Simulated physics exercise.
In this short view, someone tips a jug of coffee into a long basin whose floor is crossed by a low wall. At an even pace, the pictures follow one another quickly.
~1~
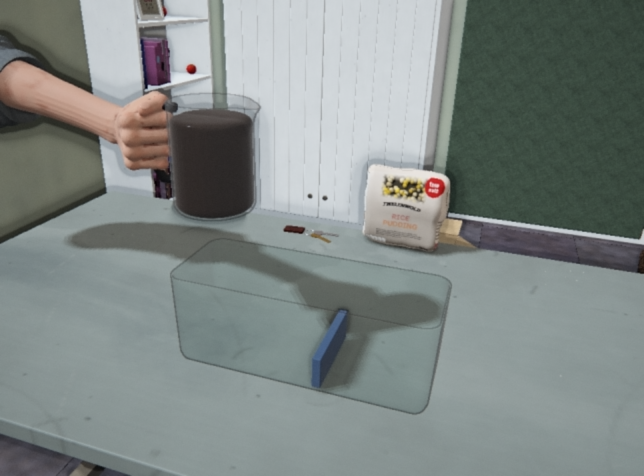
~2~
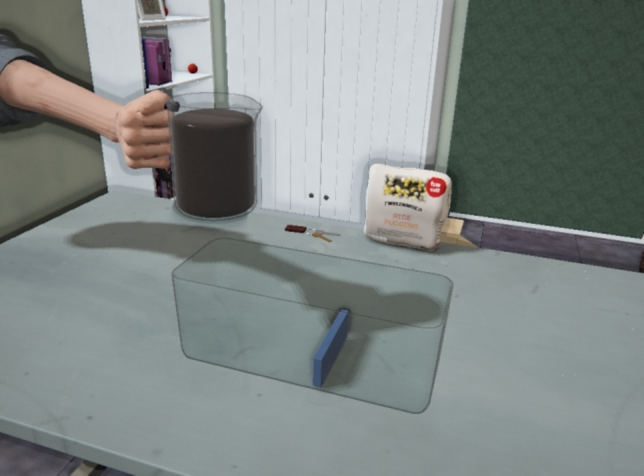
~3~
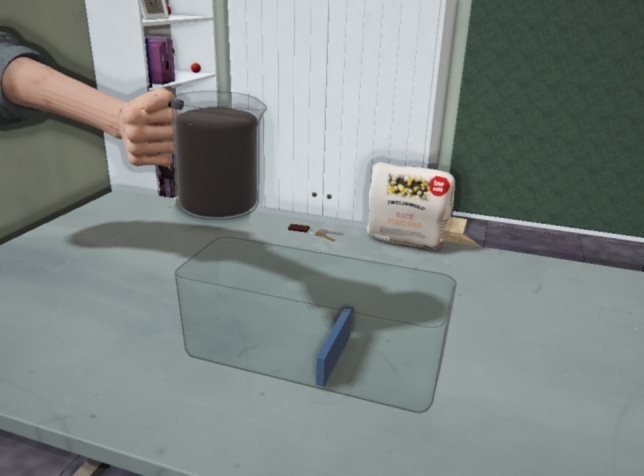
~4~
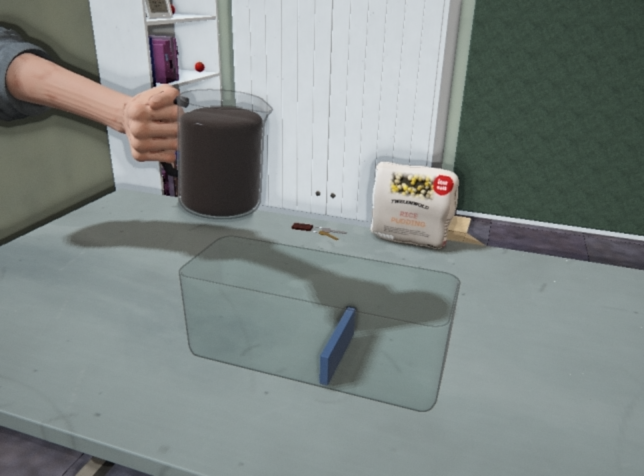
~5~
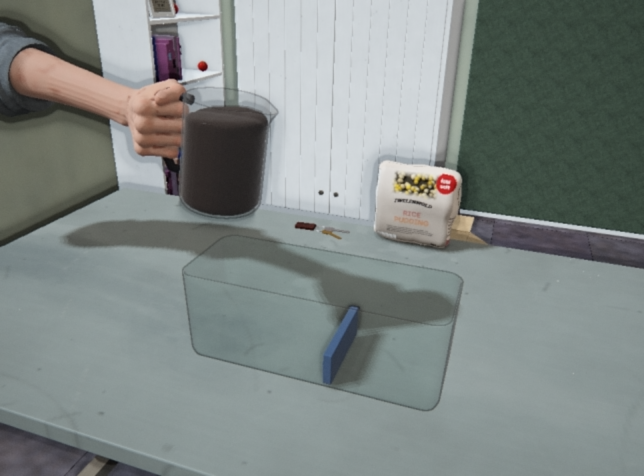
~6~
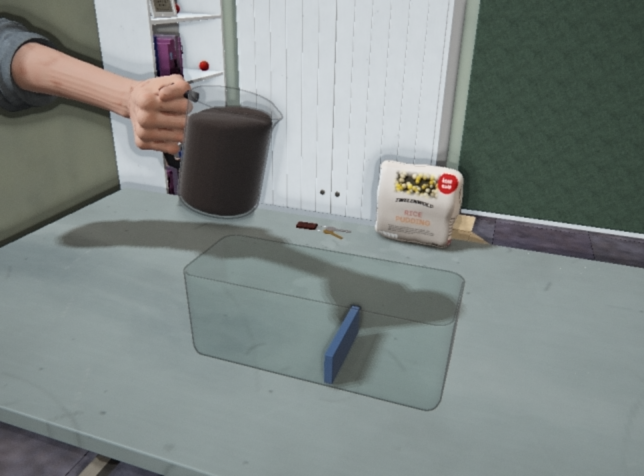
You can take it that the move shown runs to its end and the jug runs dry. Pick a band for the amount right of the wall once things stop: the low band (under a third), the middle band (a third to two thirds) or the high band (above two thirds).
The middle band.
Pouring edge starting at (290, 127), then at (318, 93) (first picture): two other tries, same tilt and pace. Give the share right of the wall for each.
First try 85 %, second try 90 %.
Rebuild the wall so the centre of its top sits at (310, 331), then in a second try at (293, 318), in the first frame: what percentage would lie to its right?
Near 85 % and 95 %.
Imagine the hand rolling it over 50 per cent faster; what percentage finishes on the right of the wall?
About 40 %.
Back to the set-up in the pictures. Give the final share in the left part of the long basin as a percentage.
Near 55 in a hundred.
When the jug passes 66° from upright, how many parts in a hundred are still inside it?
I'd put it near 85 %.
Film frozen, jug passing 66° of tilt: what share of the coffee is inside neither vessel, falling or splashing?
It's close to 10 per cent.
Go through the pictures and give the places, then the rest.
In the first picture, tilt 0°; pouring edge (259, 107); surface from (178, 114) to (251, 121); the long basin's rim runs from (192, 257) to (446, 304); the wall's top is at (331, 334).
In the second picture, tilt 1°; pouring edge (261, 107); surface from (180, 113) to (252, 121).
In the third picture, tilt 2°; pouring edge (265, 108); surface from (184, 112) to (257, 121).
In the fourth picture, tilt 5°; pouring edge (271, 110); surface from (189, 111) to (262, 121).
In the fifth picture, tilt 8°; pouring edge (277, 113); surface from (193, 112) to (267, 120).
In the sixth picture, tilt 12°; pouring edge (281, 118); surface from (196, 115) to (273, 121).
A moment on, the jug is tipped part way and 86 per cent is still to pour, 2 is left of the wall and 0 right of it.
Next, the jug is tipped on its side and 42 per cent is still to pour, 13 is left of the wall and 25 right of it.
Then the jug is tipped right over and 9 per cent is still to pour, 39 is left of the wall and 46 right of it.
Later the jug is tipped right over and 1 per cent is still to pour, 51 is left of the wall and 46 right of it.
At rest 53 per cent lies left of the wall, 46 right of it and 1 outside.
